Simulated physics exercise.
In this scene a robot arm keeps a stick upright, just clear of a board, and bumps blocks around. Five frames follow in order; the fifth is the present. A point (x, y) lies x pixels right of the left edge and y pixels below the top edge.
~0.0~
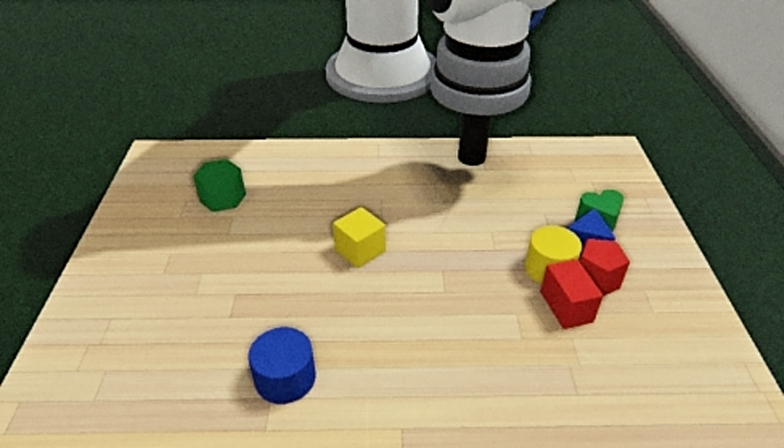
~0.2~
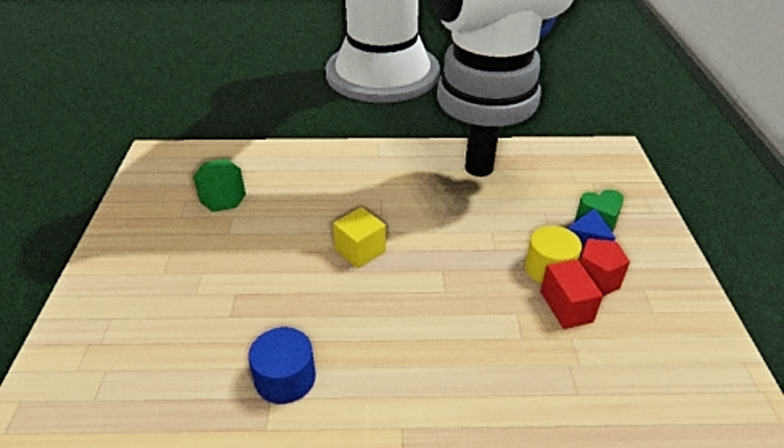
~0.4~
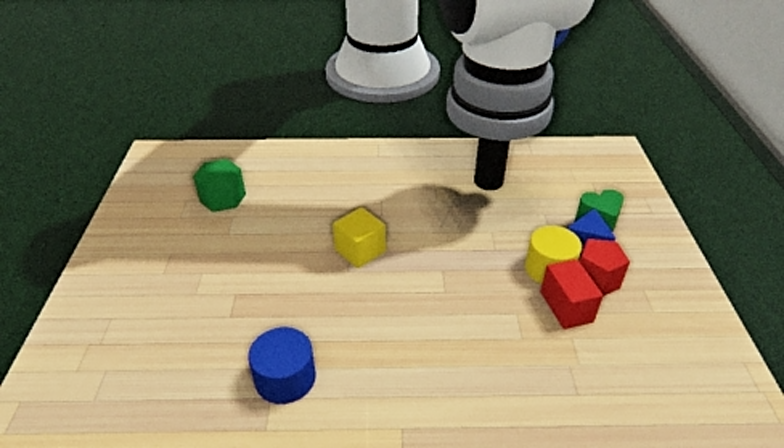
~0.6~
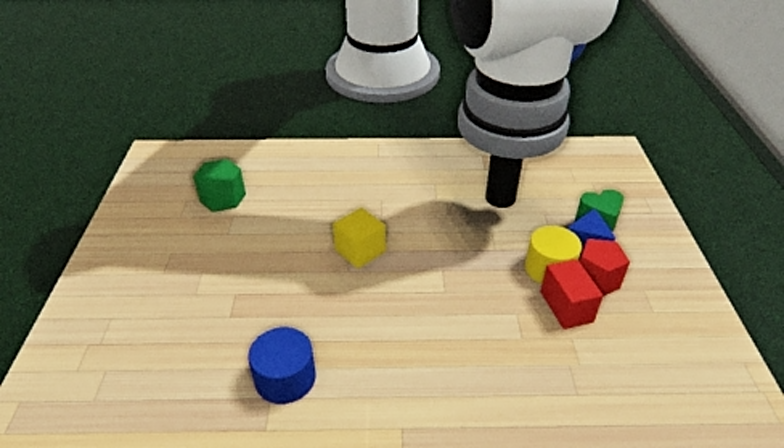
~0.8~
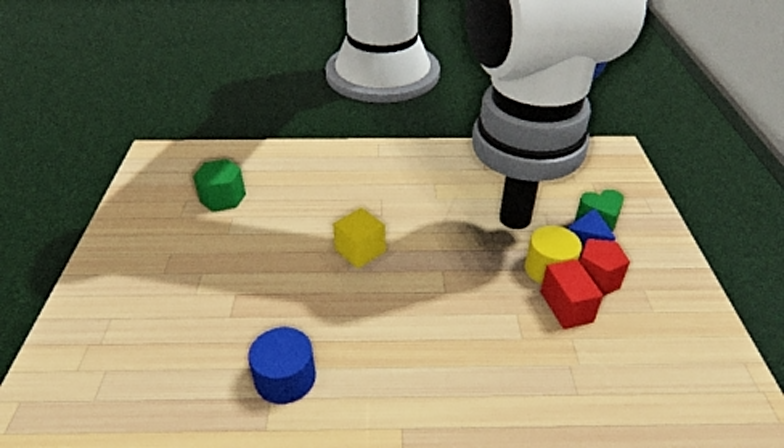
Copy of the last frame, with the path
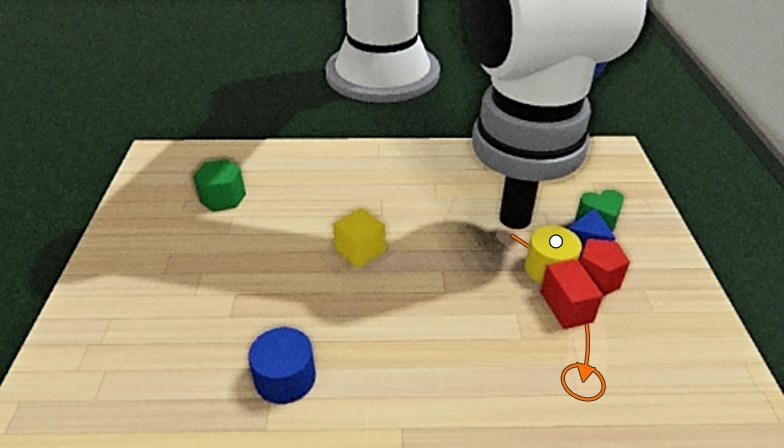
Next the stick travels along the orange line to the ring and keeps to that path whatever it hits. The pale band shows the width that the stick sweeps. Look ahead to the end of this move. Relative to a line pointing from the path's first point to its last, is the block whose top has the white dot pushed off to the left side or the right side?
It's going to go left.
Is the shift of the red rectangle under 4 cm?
No, that is not how it ends up.
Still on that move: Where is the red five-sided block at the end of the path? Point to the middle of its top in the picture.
Somewhere near (638, 265).
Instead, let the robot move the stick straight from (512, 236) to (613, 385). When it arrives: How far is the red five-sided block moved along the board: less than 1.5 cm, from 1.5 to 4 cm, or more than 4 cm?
It goes a little way, 1.5 to 4 cm.
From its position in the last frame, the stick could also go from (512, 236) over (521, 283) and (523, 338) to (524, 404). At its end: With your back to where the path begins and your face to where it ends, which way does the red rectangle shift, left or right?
Left.
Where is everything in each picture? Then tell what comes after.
In the first frame, lower end of the stick (472, 158), tops of blocks, yellow cylinder (556, 241), red rectangle (575, 279), blue three-sided block (593, 224), red five-sided block (605, 253).
In the second frame, stick (479, 169), blocks as before.
In the third frame, stick (489, 182), blocks as before.
In the fourth frame, stick (500, 199), blocks as before.
In the fifth frame, stick (515, 220), yellow cylinder (556, 241), red rectangle (575, 279), blue three-sided block (593, 224), red five-sided block (605, 253).
The drawn path runs from (512, 236) via (559, 272) and (586, 322), ending at (583, 382); the dot is on the yellow cylinder.
The first path, step by step. One third of the way, stick (564, 256); yellow cylinder (595, 274); red rectangle (594, 314), turned 40° clockwise; red five-sided block (637, 265), turned 45° anticlockwise.
Two thirds of the way, stick (592, 307); yellow cylinder (641, 319); red rectangle (602, 345), turned 70° clockwise; red five-sided block (638, 265), turned 45° anticlockwise.
At the end, stick (589, 366); yellow cylinder (648, 326); red rectangle (607, 392), turned 85° clockwise; blue three-sided block not moved; red five-sided block (638, 265), turned 45° anticlockwise.
